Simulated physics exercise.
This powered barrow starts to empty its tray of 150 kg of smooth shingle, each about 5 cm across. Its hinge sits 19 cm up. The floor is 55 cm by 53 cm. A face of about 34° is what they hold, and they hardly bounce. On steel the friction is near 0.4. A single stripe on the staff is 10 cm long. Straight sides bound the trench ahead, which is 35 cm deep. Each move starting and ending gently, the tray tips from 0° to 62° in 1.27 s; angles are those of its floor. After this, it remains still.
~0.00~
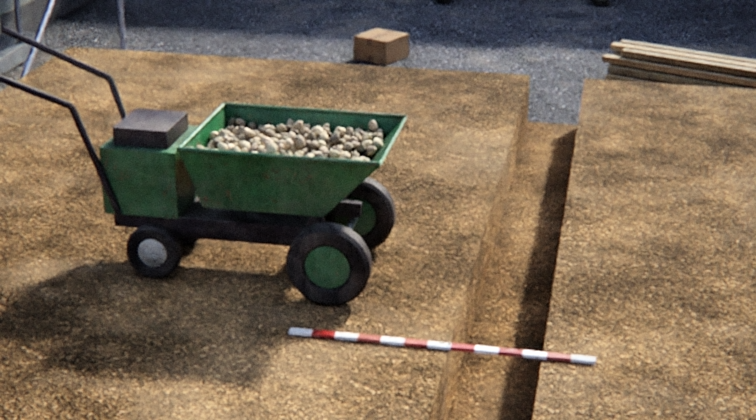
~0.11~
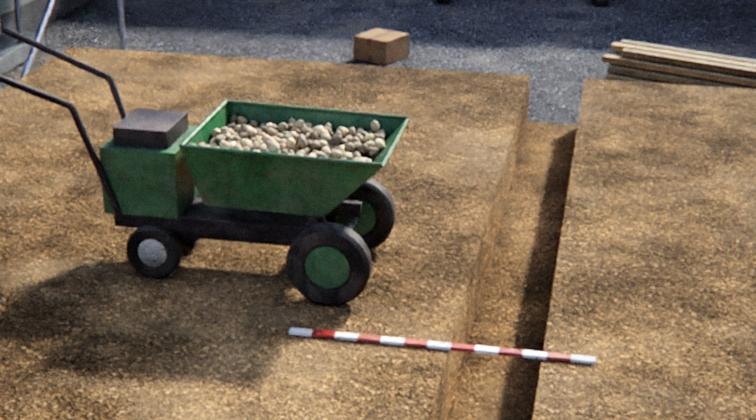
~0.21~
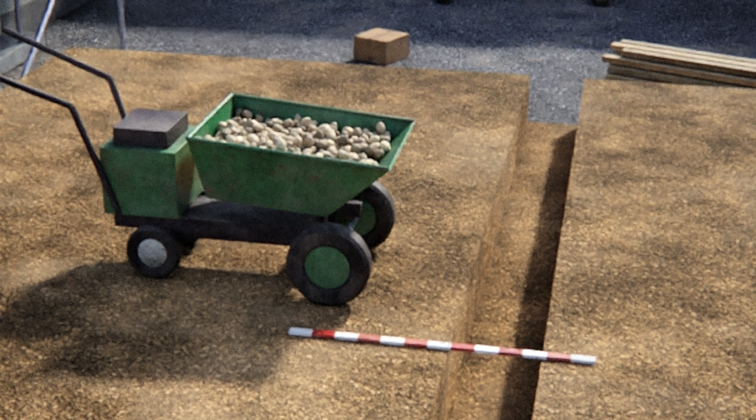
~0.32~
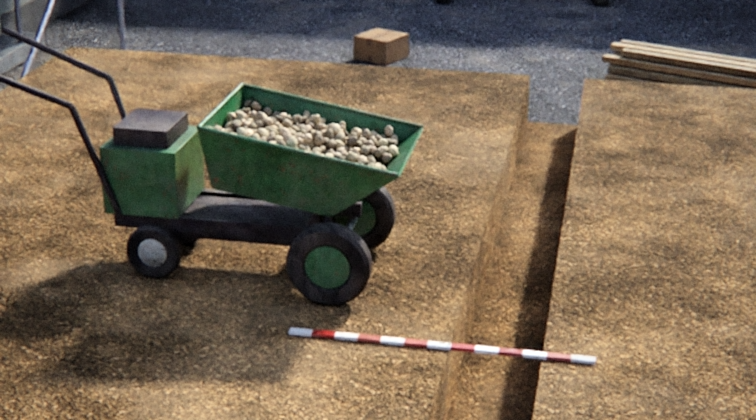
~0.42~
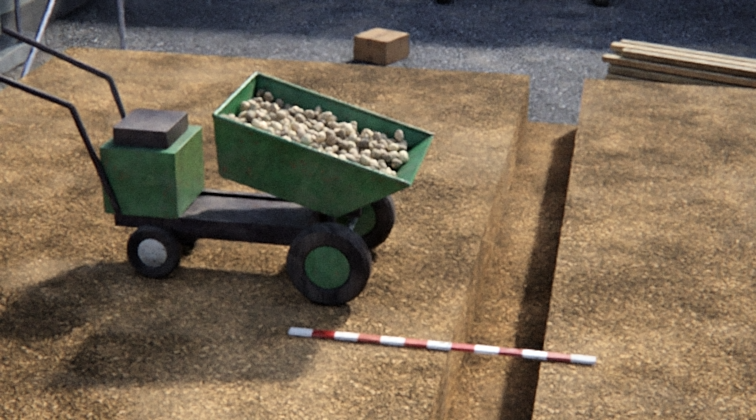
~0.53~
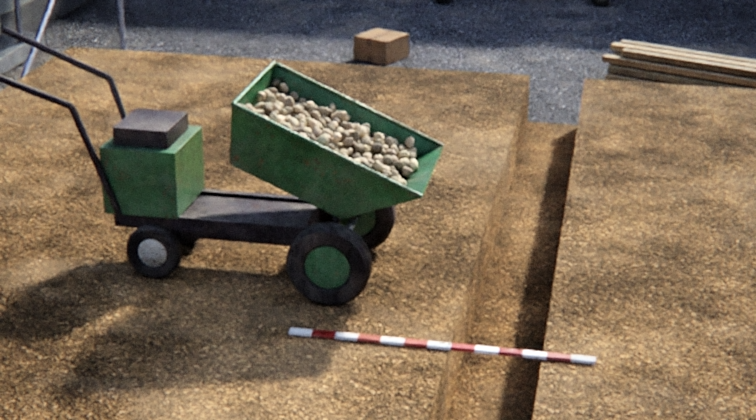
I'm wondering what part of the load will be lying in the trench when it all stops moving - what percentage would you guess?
I would guess about 99 per cent.
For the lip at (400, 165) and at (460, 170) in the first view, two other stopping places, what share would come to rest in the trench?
It'd be around 90 per cent and after that around 30 per cent.
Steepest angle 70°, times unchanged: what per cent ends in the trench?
It would be near 100 per cent.
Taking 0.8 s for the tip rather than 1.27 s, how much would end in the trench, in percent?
Estimate: About 95 %.
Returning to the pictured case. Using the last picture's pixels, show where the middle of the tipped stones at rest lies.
Their centre sits close to (509, 340).
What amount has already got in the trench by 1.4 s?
Around 35 per cent of it, at that instant.
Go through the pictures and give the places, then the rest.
Lip at (380, 164), floor tilted 0°, highest stones at (300, 134), in the first frame.
Lip at (382, 166), floor tilted 1°, highest stones at (302, 133); the stones move at 0.2 m/s on average, in the second frame.
Lip at (389, 169), floor tilted 5°, highest stones at (282, 129); the stones move at 0.3 m/s on average, in the third frame.
Lip at (399, 176), floor tilted 10°, highest stones at (252, 118); the stones move at 0.5 m/s on average, in the fourth frame.
Lip at (410, 185), floor tilted 16°, highest stones at (259, 106); the stones move at 0.5 m/s on average, in the fifth frame.
The tray is at 23°, its lip at (421, 197); the top of the load is at (273, 97); the stones move at 0.6 m/s on average, in the sixth frame.
After 0.9 s the floor is at 52°; 100 % in the tray; the foremost stones are at (452, 218).
After 1.4 s the floor is at 62°; 64 % in the tray, 1 % short of the trench, 35 % in the trench; the foremost stones are at (541, 354).
After 1.7 s the floor is at 62°; 29 % in the tray, 70 % in the trench, 1 % past the trench; the foremost stones are at (592, 292).
After 3.7 s the floor is at 62°; 0 % in the tray, 99 % in the trench, 1 % past the trench; the foremost stones are at (626, 295).
